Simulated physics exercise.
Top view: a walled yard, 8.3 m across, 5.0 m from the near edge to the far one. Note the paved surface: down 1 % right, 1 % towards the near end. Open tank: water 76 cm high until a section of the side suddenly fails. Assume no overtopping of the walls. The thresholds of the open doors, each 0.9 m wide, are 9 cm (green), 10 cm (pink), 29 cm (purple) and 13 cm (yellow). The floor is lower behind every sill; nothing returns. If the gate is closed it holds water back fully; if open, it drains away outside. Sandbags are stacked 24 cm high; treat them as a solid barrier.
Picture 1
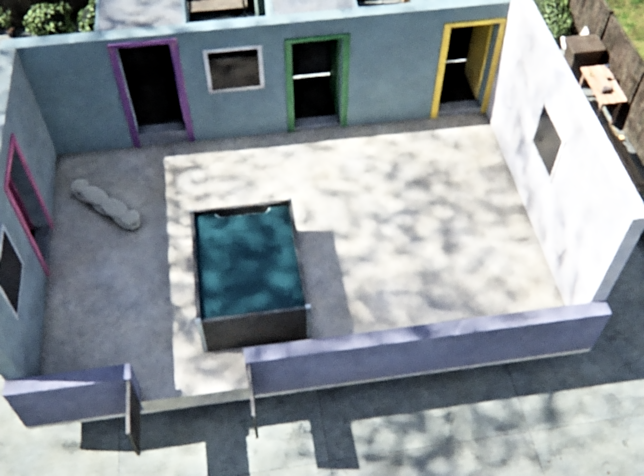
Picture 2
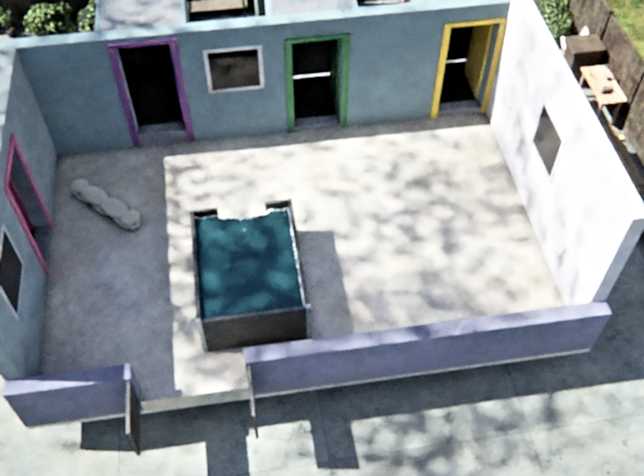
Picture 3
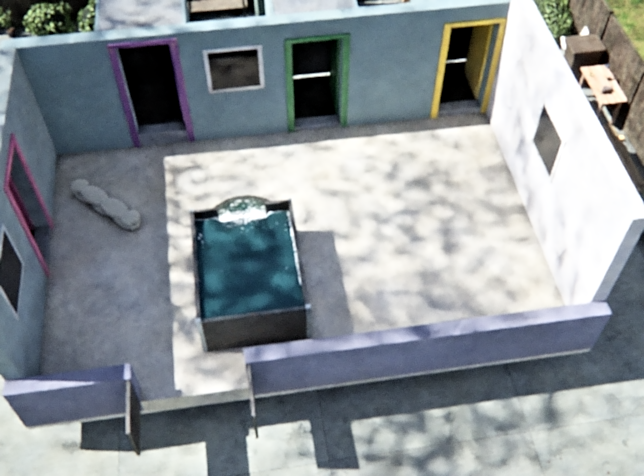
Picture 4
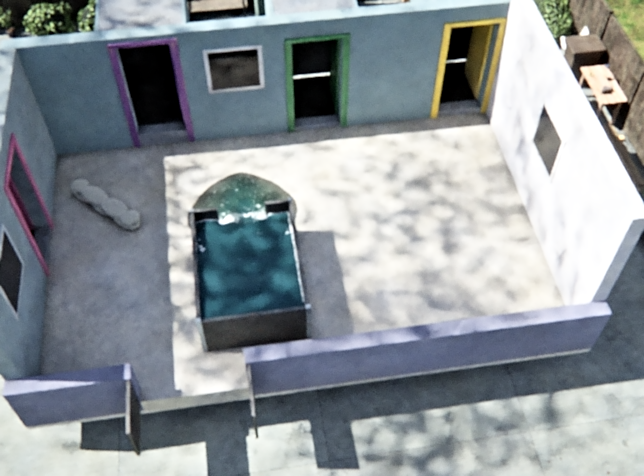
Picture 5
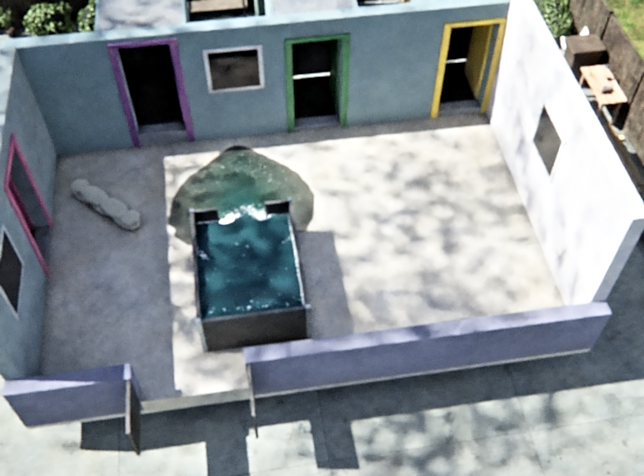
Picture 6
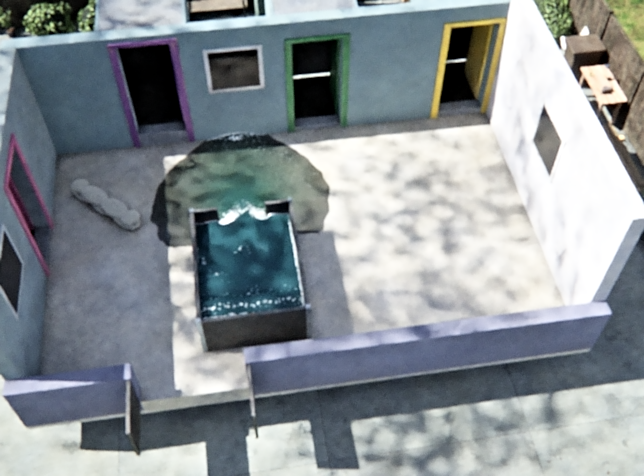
At first, a tank of dark teal water sits still in a sunlit walled yard with several open doorways. Then a gap opens in its far side and water pours out, spreading across the pale paving in a widening, rounded sheet toward the back wall while the tank's surface ripples.
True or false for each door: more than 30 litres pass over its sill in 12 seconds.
Per door: The green door: True; the pink door: False; the purple door: False; the yellow door: False.
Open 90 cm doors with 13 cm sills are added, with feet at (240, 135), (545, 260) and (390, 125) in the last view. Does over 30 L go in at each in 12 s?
In turn: Beyond it, short of it, short of it.
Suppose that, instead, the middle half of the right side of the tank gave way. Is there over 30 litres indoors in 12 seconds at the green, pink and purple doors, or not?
Note: Green short of the mark, pink short of the mark, purple short of the mark.
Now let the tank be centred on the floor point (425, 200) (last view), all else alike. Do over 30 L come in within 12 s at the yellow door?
Well, yellow ends up beyond the mark.
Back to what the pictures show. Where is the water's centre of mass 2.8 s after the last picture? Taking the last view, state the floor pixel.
Centre: Approx. (253, 221) px.
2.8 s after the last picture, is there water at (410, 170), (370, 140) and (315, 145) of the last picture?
Going in order, covered, then covered, then covered.
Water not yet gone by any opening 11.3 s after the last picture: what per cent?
Some 88 out of every hundred parts.
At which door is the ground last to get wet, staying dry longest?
Pink.
Then, 0.7 s after the last picture water covers 20 % of the floor and is deepest (39 cm) near (242, 232); green door 17 cm at the sill, 3 L in, pink door not reached, purple door 21 cm at the sill, 0 L in, yellow door not reached.
Then, 1.5 s after the last picture water covers 25 % of the floor and is deepest (30 cm) near (223, 151); green door 17 cm at the sill, 27 L in, pink door not reached, purple door 21 cm at the sill, 0 L in, yellow door 2 cm at the sill, 0 L in.
Then, 2.8 s after the last picture water covers 40 % of the floor and is deepest (23 cm) near (242, 232); green door 11 cm at the sill, 48 L in, pink door 5 cm at the sill, 0 L in, purple door 12 cm at the sill, 0 L in, yellow door 9 cm at the sill, 0 L in.
Then, 6.3 s after the last picture water covers 80 % of the floor and is deepest (16 cm) near (575, 330); green door 8 cm at the sill, 56 L in, pink door 2 cm at the sill, 0 L in, purple door 10 cm at the sill, 0 L in, yellow door 11 cm at the sill, 3 L in.
Then, 11.3 s after the last picture water covers 90 % of the floor and is deepest (14 cm) near (564, 331); green door 5 cm at the sill, 57 L in, pink door 1 cm at the sill, 0 L in, purple door 3 cm at the sill, 0 L in, yellow door 8 cm at the sill, 3 L in.
